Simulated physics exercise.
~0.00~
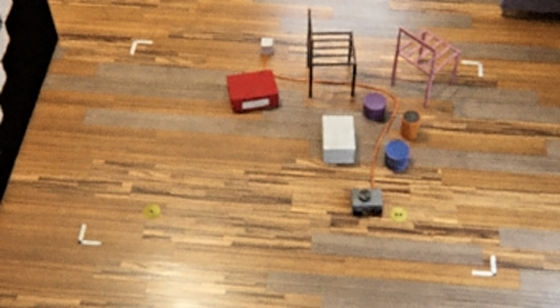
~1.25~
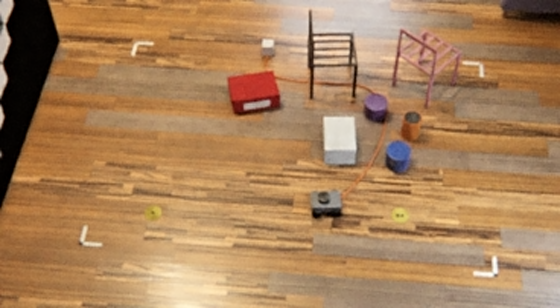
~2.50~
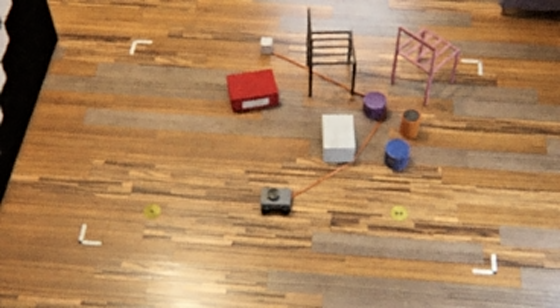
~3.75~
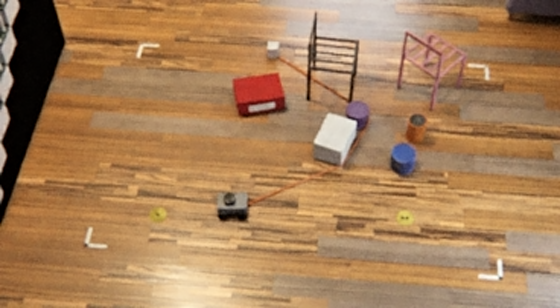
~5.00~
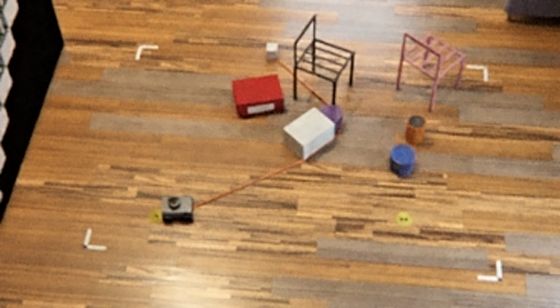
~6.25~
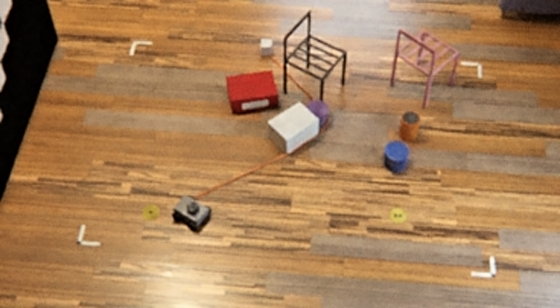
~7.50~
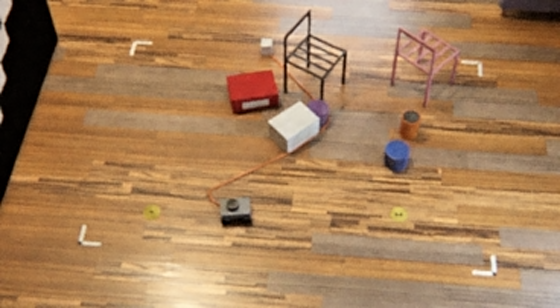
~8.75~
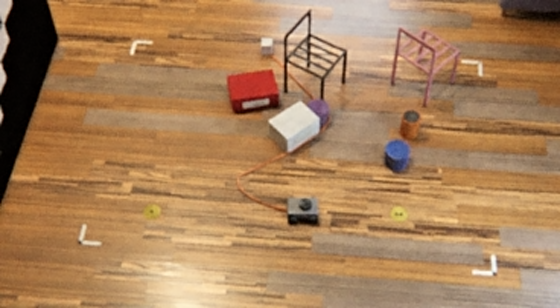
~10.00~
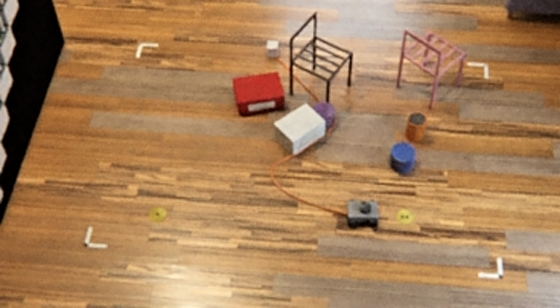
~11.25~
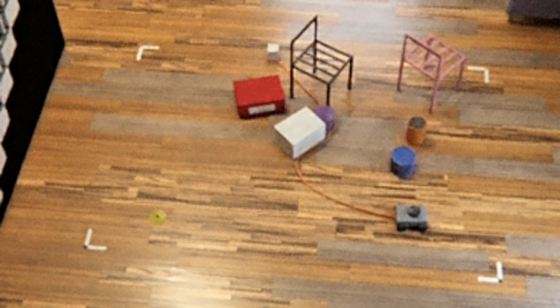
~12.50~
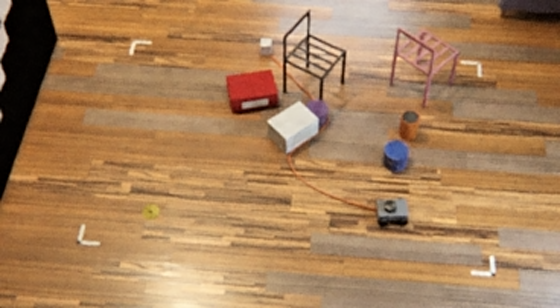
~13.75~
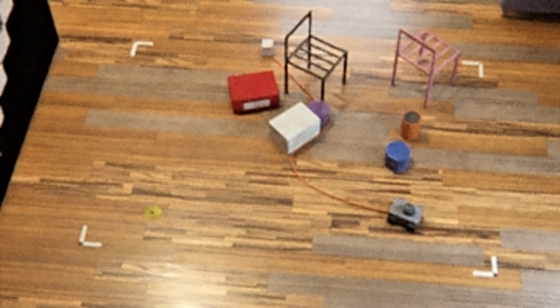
A cart drives left, its lead dragging three objects left, then returns right and stops.
